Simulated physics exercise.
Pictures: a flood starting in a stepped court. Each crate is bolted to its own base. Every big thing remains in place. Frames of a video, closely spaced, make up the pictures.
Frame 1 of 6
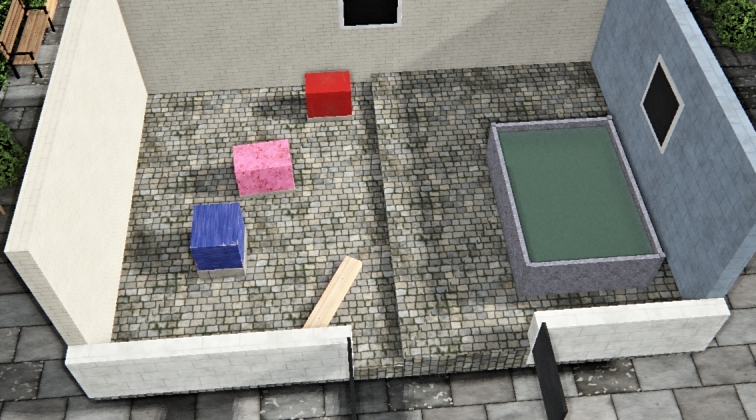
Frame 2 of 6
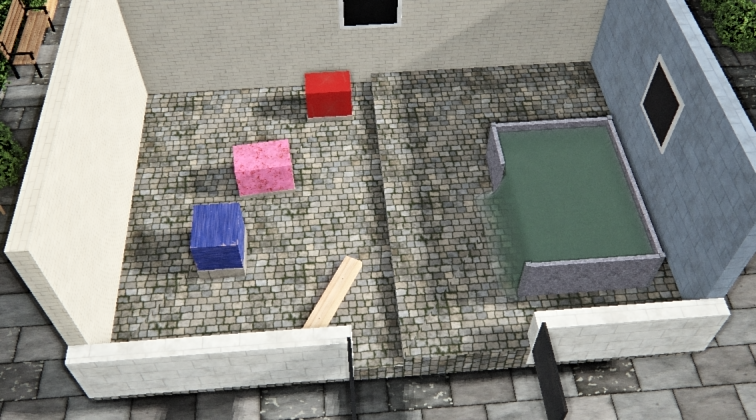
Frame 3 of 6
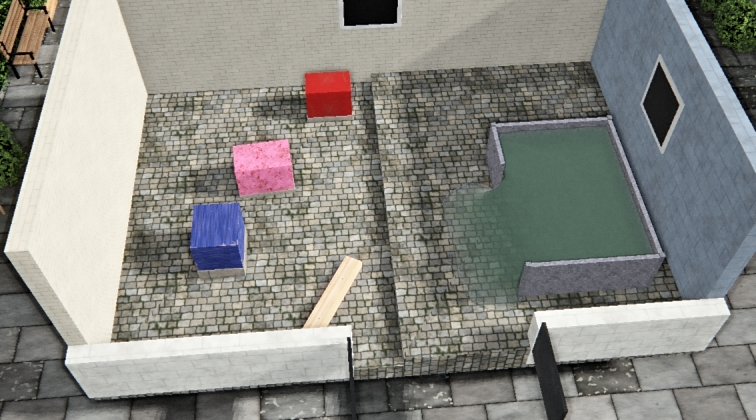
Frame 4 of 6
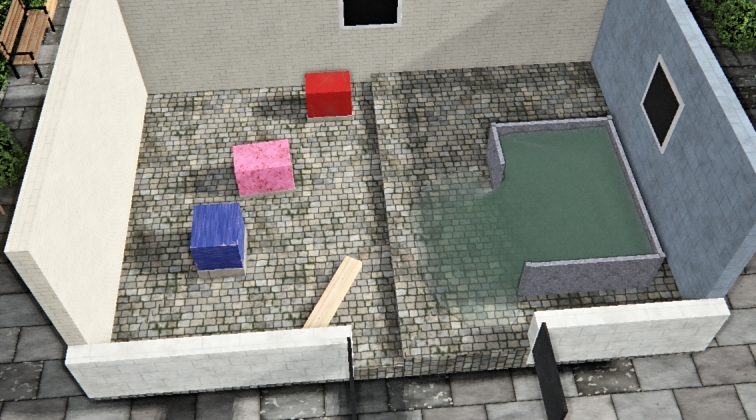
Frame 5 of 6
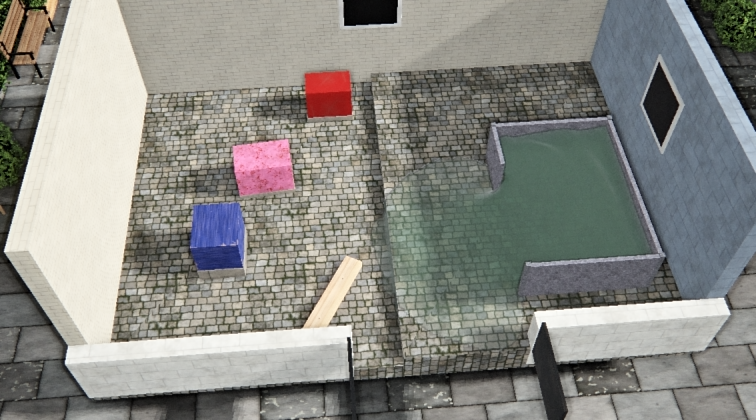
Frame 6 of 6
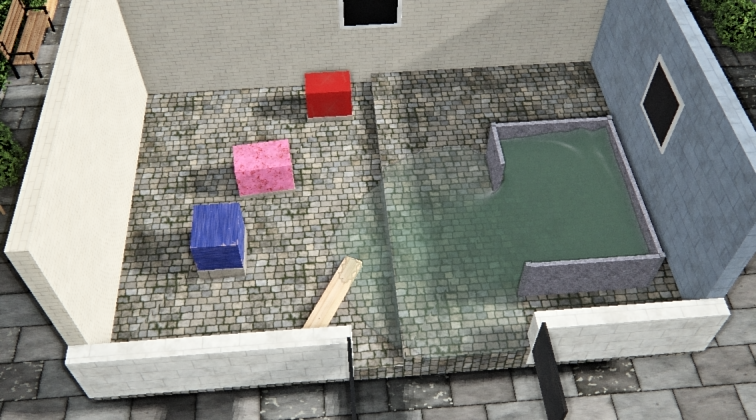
A walled stone courtyard held a tank of still green water until a gap opened in its left side, and the water poured out, spreading left across the paving past the step toward the wooden plank.
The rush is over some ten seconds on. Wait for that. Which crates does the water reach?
My prediction: The red crate meets the water, the blue crate meets the water, the pink crate meets the water.
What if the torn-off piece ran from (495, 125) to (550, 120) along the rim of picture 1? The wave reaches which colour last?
I say the crate marked blue.
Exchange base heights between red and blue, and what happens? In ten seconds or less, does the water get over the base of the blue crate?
The blue one gets flooded.
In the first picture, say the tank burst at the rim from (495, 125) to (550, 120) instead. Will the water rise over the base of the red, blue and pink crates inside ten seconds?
The red crate gets drenched; the blue crate stays untouched; the pink crate gets drenched.
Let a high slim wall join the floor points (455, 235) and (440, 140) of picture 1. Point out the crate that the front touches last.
That would be the one in red.
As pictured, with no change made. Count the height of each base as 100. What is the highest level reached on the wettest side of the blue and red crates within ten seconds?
Around 130 % and 230 %.
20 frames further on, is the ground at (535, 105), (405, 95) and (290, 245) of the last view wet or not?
First spared, second spared, third inundated.
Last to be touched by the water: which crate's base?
Clearly the red-painted one.
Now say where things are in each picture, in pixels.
Still water in the open tank at (571, 190), in the first picture.
The front is at (490, 195), out from the gap at (511, 234), in the second picture.
The front is at (465, 190), out from the gap at (511, 235), in the third picture.
The front is at (429, 193), out from the gap at (511, 235), in the fourth picture.
Water pours out at (511, 235) and has run to (377, 236), in the fifth picture.
Water pours out at (511, 235) and has run to (336, 242), in the sixth picture.
A moment on, water covers 40 % of the floor; the red crate not reached, the blue crate water round its plinth, the pink crate water round its plinth.
Next, water covers 50 % of the floor; the red crate water round its plinth, the blue crate water round its plinth, the pink crate water round its plinth.
Then, water covers 60 % of the floor; the red crate water round its plinth, the blue crate water round its plinth, the pink crate water round its plinth.
Later, water covers 65 % of the floor; the red crate water round its plinth, the blue crate water round its plinth, the pink crate water round its plinth.
In the end, water covers 65 % of the floor; the red crate was topped, the blue crate was topped, the pink crate was topped.
